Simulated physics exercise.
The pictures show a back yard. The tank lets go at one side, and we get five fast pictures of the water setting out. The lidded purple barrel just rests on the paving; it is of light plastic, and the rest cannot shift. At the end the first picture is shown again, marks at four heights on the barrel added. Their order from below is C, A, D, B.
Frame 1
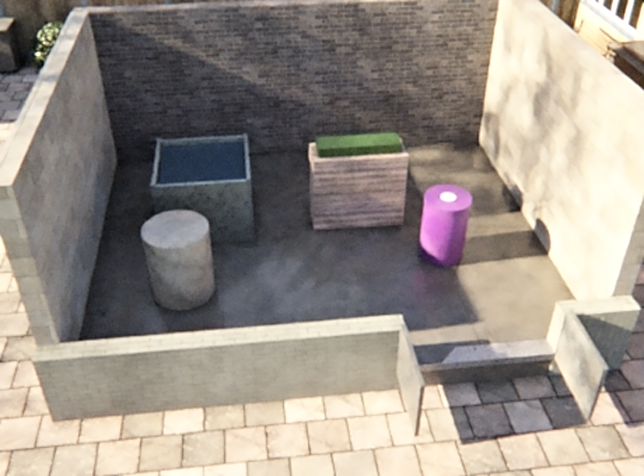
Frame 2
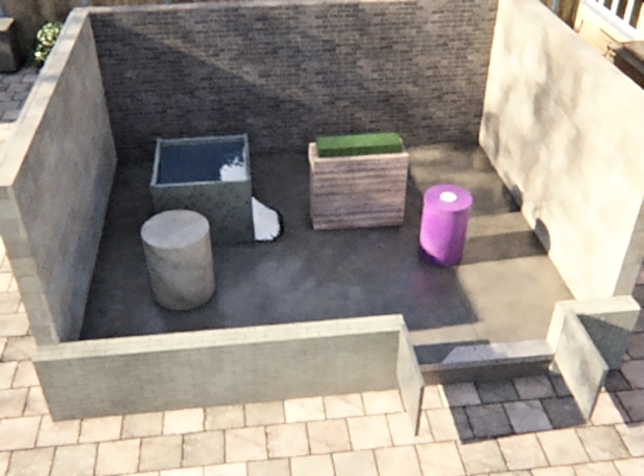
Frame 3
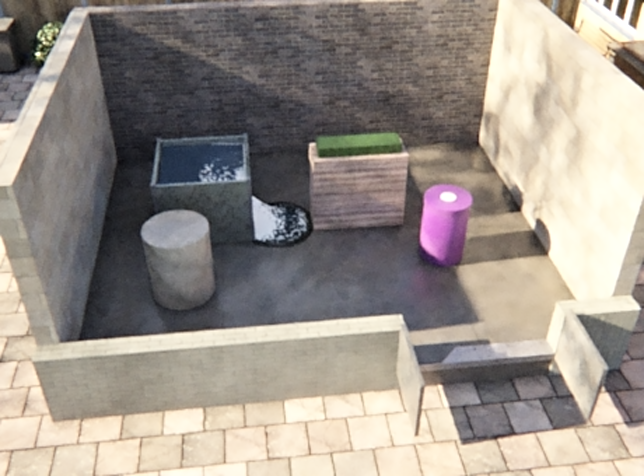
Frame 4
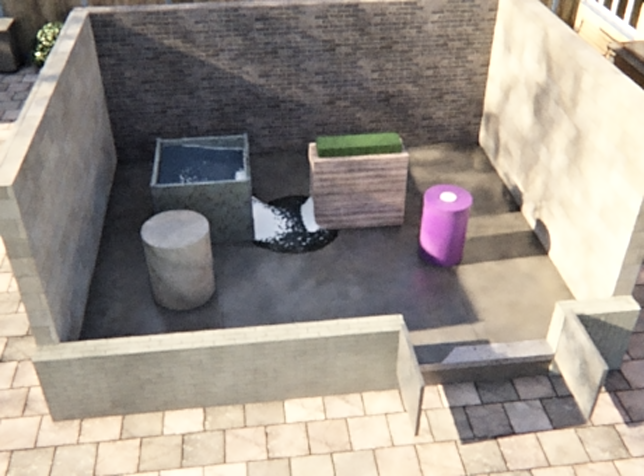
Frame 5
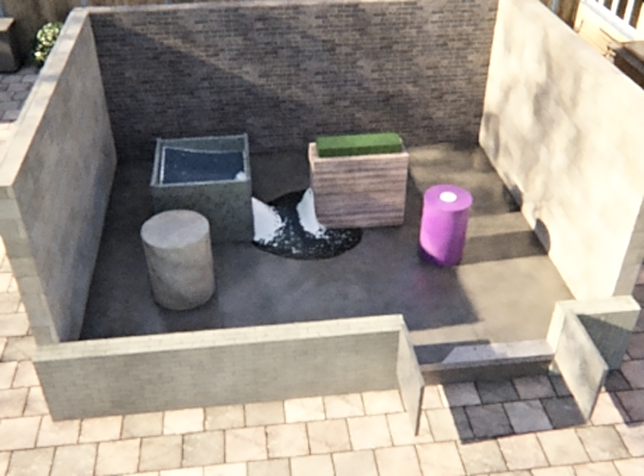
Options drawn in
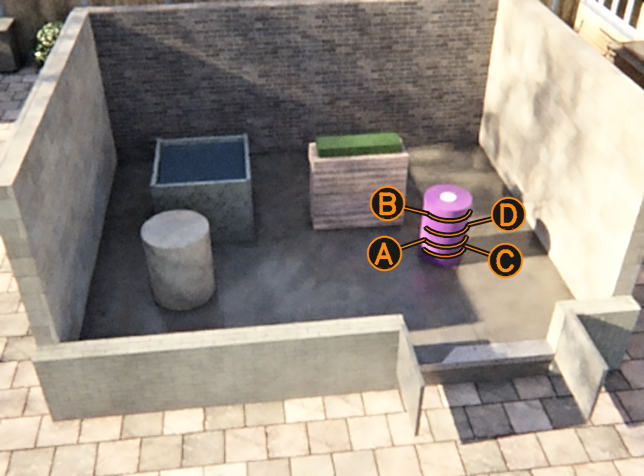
Water pours from the right side of a square tank and spreads across the walled yard's floor.
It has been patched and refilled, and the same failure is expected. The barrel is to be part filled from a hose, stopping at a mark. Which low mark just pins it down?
The answer is mark C.
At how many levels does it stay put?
All four.
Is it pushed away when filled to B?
No, not at all.
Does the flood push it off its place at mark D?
No, not at all.
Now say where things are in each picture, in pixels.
Lid of the purple barrel at (448, 197); tank full, its middle at (203, 164); open gate at (479, 311), in the first picture.
In the second picture, 1 % of the ground under water, its edge towards the barrel at (275, 226).
In the third picture, 3 % of the ground under water, its edge towards the barrel at (282, 240).
In the fourth picture, 4 % of the ground under water, its edge towards the barrel at (302, 249).
Lid of the purple barrel at (448, 197); 6 % of the ground under water, its edge towards the barrel at (340, 249), in the fifth picture.
In orange, A at (449, 247); B at (453, 220); C at (448, 256); D at (451, 235); from the bottom up C, A, D, B.
If A is chosen, it does not move.
If B is chosen, it does not move.
If C is chosen, it does not move.
If D is chosen, it does not move.
